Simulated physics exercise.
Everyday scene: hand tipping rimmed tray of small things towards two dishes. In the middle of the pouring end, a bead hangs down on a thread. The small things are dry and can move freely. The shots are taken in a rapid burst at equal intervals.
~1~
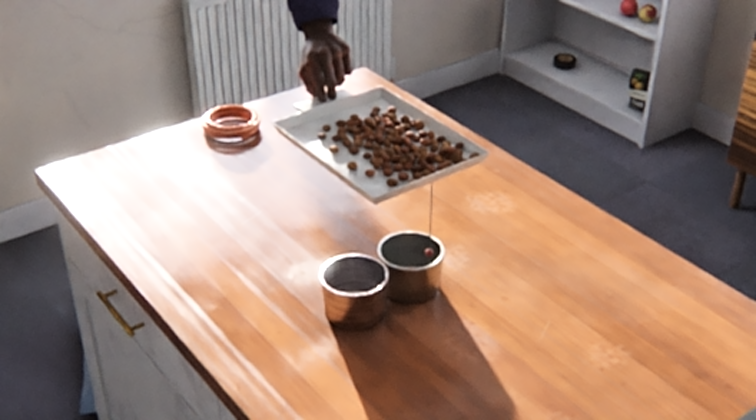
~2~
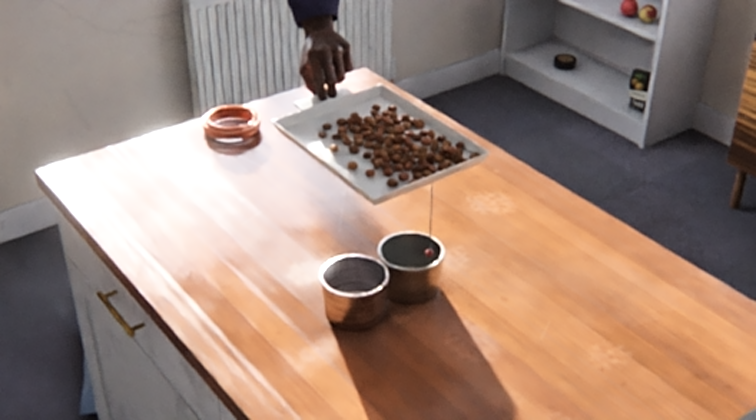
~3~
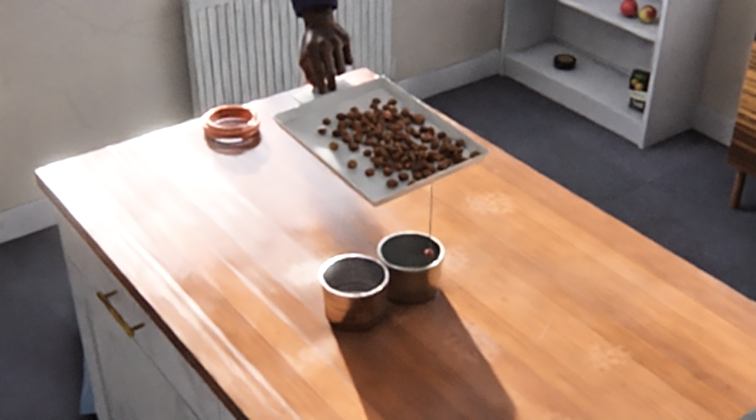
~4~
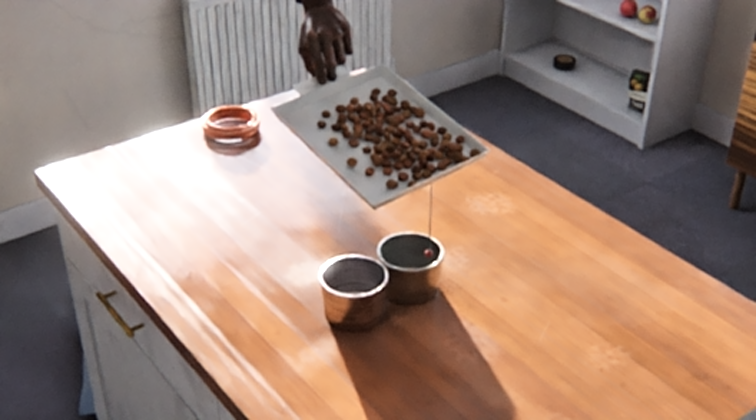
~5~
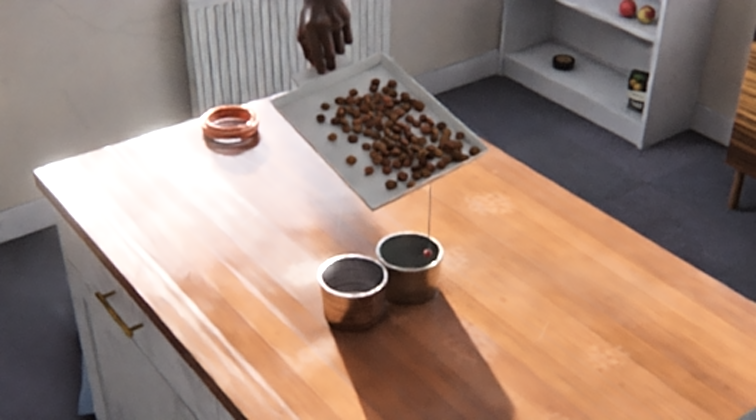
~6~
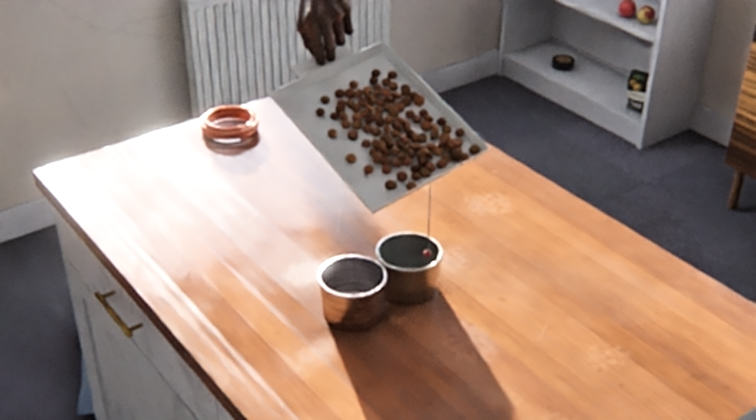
A hand held a pale tray of brown kibble above two small round dishes on a wooden counter, then gradually raised its end, tilting the tray more steeply while the kibble stayed on it.
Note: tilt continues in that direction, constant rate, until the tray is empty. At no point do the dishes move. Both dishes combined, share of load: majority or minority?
Most of the load misses the dishes.
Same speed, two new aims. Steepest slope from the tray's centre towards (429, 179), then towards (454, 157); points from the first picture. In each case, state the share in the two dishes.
About 0 %, then 0 %.
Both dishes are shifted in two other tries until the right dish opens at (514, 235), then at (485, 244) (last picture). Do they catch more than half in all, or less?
Short of half, then short of half.
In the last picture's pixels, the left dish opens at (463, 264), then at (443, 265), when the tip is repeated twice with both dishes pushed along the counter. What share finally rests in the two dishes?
That makes 0 per cent, followed by 0 per cent.
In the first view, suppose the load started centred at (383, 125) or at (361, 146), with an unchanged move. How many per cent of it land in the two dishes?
Close to 10 in a hundred, then close to 20 in a hundred.
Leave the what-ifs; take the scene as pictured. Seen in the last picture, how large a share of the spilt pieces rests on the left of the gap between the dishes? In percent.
Roughly 40 in a hundred.
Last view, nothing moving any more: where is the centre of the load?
(391, 340).
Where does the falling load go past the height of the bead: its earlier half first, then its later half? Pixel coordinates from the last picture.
About (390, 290), and after that about (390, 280).
Just after the last frame, tray tipped steeply; almost all on the tray; just a few outside both; just a few in the air.
A moment on, tray tipped past a quarter turn; about a tenth in the left dish; the larger part outside both; about a tenth in the air.
Further on, tray tipped past a quarter turn; about a tenth in the left dish; just a few in the right dish; the larger part outside both.
When it is over, tray tipped past a quarter turn; about a tenth in the left dish; just a few in the right dish; the larger part outside both.
